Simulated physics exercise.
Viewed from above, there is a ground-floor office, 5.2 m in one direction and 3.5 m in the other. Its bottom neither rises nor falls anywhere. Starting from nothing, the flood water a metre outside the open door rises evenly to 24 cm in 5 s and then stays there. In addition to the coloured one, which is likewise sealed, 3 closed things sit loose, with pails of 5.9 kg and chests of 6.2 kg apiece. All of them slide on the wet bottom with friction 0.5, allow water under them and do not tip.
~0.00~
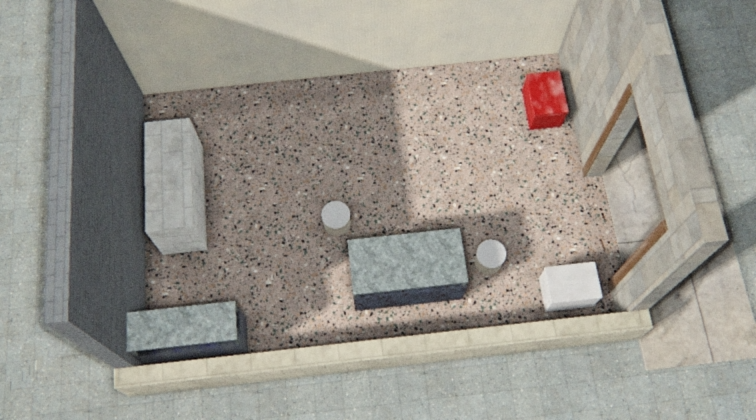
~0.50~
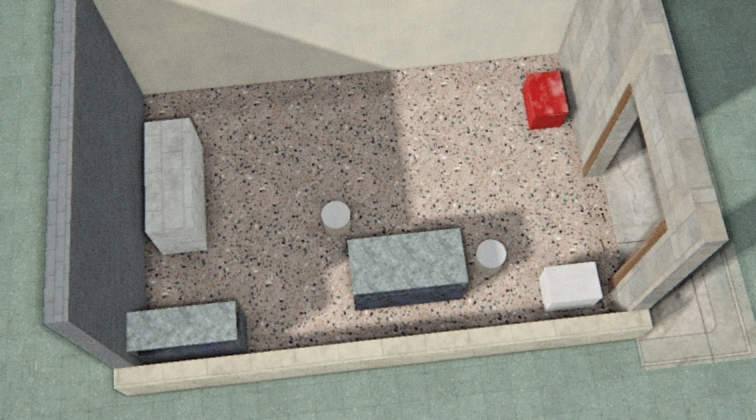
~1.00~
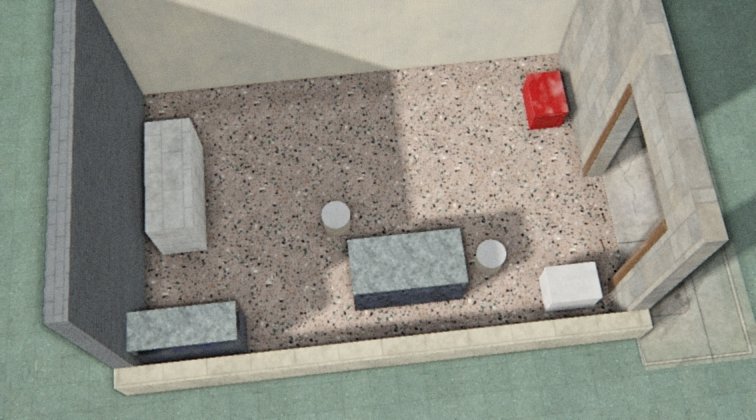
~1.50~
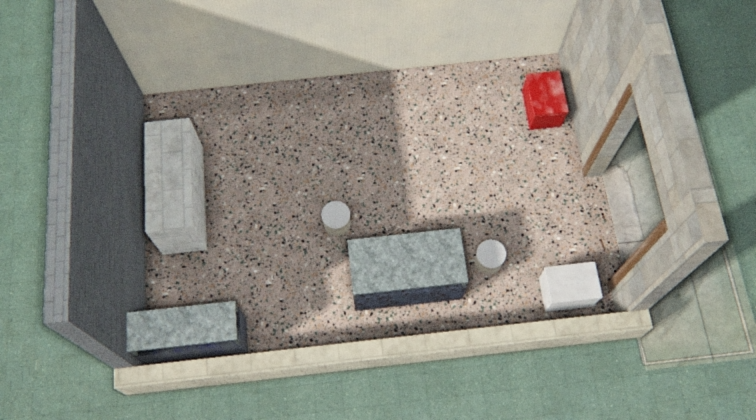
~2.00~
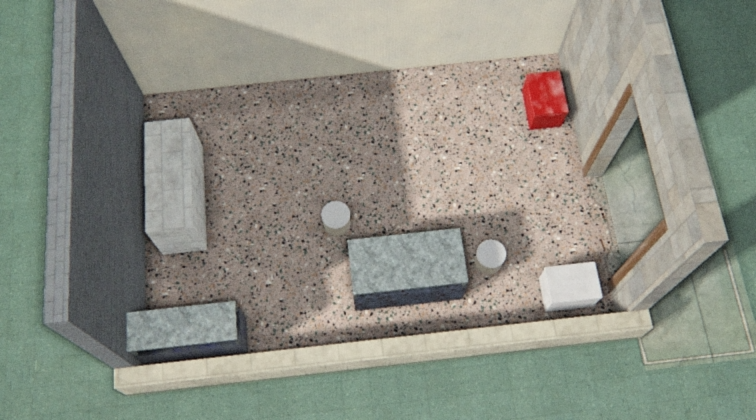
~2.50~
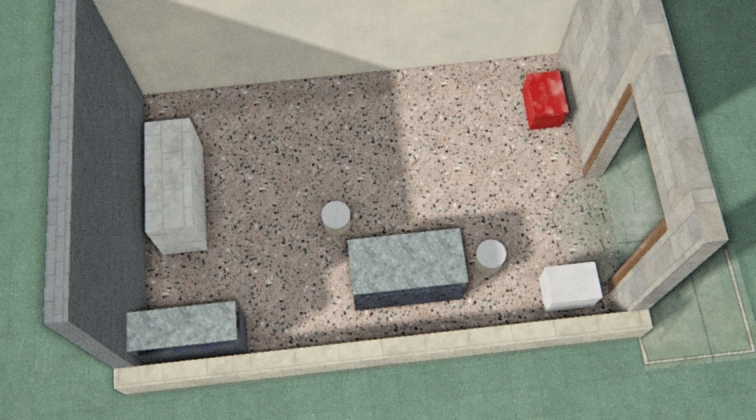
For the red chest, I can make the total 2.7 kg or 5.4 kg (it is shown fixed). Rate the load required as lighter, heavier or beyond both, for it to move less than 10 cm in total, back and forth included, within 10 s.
Lighter.
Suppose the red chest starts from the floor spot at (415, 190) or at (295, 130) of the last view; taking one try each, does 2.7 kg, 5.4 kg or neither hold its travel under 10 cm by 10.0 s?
The first try gives failure with both; the second gives failure with both.
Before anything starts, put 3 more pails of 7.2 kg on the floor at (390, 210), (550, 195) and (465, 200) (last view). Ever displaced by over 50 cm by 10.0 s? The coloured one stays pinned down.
Above the mark, above the mark, above the mark.
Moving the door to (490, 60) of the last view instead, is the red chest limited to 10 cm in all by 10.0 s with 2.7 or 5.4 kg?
Then neither load is enough.
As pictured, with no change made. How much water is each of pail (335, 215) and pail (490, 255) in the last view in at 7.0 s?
Roughly 4 and 14 cm.
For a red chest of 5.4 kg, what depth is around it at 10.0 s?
Close to 1 cm deep.
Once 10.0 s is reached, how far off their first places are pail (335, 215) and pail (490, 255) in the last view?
The first is 60 cm from its start, the second 250 cm.
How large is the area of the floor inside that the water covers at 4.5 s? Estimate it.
Somewhere around 5.5 m2, roughly.
After 3.5 s the red chest would be 0 cm from its start with 2.7 kg and 0 cm from its start with 5.4 kg; 0 cm of water round it then.
After 4.5 s the red chest would be 0 cm from its start with 2.7 kg and 0 cm from its start with 5.4 kg; 0 cm of water round it then.
After 7.0 s the red chest would be 0 cm from its start with 2.7 kg and 0 cm from its start with 5.4 kg; 0 cm of water round it then.
After 10.0 s the red chest would be 0 cm from its start with 2.7 kg and 0 cm from its start with 5.4 kg; 1 cm of water round it then.
